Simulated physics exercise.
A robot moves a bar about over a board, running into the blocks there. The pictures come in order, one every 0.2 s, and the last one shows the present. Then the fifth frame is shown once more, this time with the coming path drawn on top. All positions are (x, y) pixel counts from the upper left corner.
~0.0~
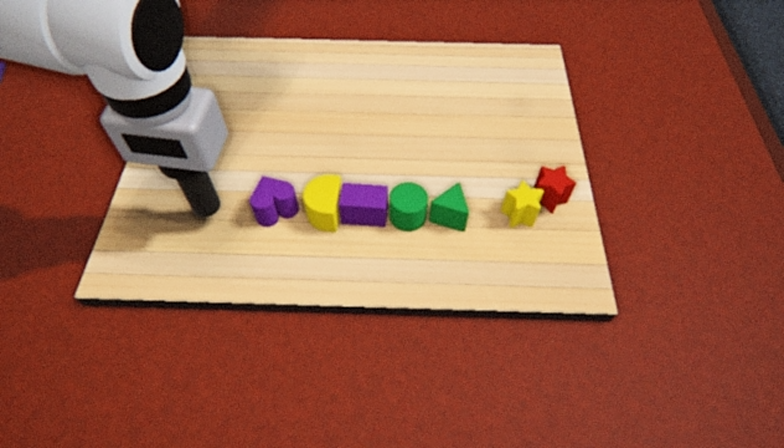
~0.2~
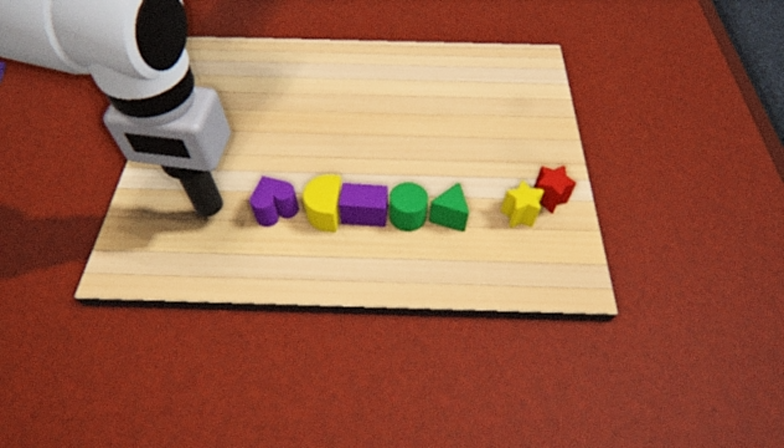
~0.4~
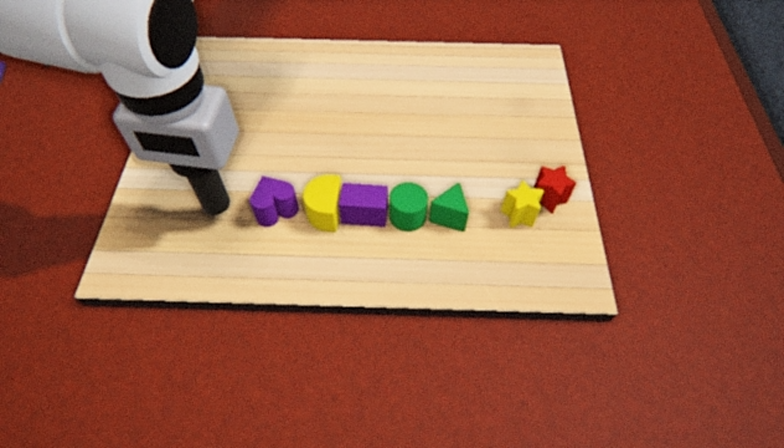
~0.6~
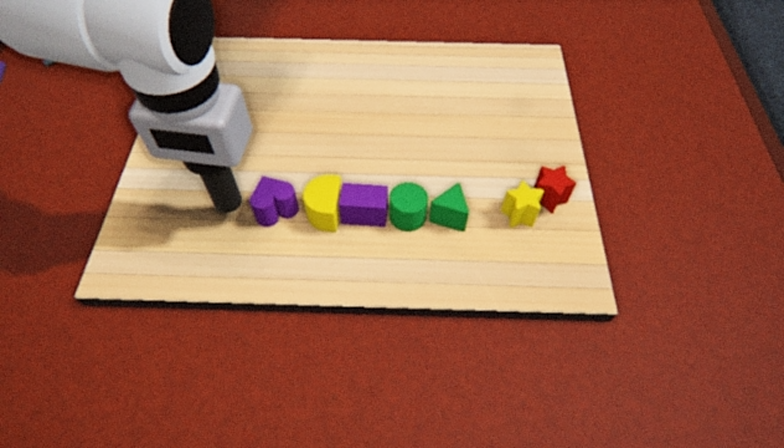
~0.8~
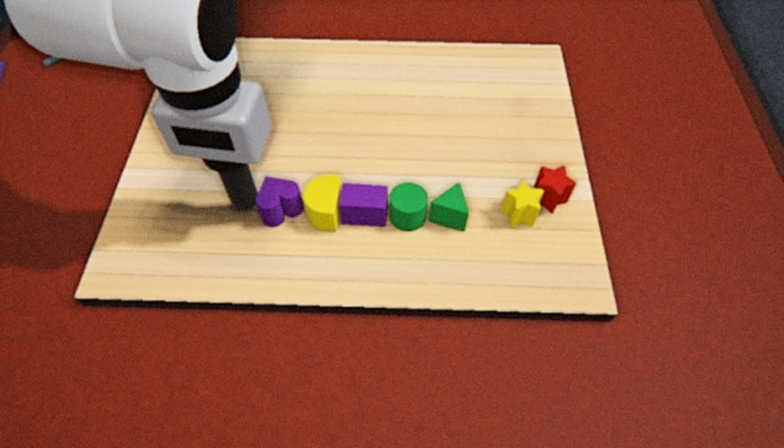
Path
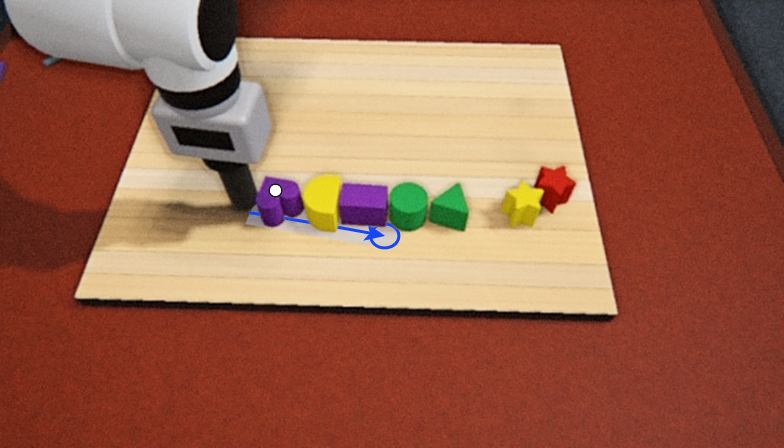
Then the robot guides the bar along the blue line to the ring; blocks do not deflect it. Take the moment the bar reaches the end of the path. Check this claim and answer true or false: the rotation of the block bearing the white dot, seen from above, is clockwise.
False - the claim does not hold.
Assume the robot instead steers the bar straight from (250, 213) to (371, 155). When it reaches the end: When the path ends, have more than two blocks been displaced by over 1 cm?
Answer: Yes.
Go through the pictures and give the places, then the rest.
The first frame shows bar tip at (207, 207); block tops, purple heart block at (270, 191); yellow half-round block at (322, 192); purple rectangle at (363, 195); green cylinder at (409, 196); green triangular piece at (453, 198).
The second frame shows bar at (210, 207); blocks unchanged.
The third frame shows bar at (217, 205); blocks unchanged.
The fourth frame shows bar at (229, 203); blocks unchanged.
The fifth frame shows bar at (245, 200); purple heart block at (276, 190); yellow half-round block at (322, 192); purple rectangle at (363, 195); green cylinder at (409, 196); green triangular piece at (453, 198).
Path on the board, straight from (250, 213) to (385, 236); the dot is on the purple heart block.
The first path, step by step. One third of the way, bar at (291, 208); purple heart block at (308, 179), turned 65° anticlockwise; yellow half-round block at (344, 175), turned 25° clockwise; purple rectangle at (376, 191), turned 25° clockwise; green cylinder at (419, 201); green triangular piece at (458, 199), turned 15° anticlockwise.
Two thirds of the way, bar at (338, 216); purple heart block at (312, 177), turned 80° anticlockwise; yellow half-round block at (349, 169), turned 30° clockwise; purple rectangle at (377, 190), turned 30° clockwise; green cylinder at (420, 201); green triangular piece at (459, 200), turned 15° anticlockwise.
At the end, bar at (385, 224); purple heart block at (312, 177), turned 80° anticlockwise; yellow half-round block at (349, 169), turned 30° clockwise; purple rectangle at (380, 189), turned 20° clockwise; green cylinder at (421, 201); green triangular piece at (459, 200), turned 20° anticlockwise.
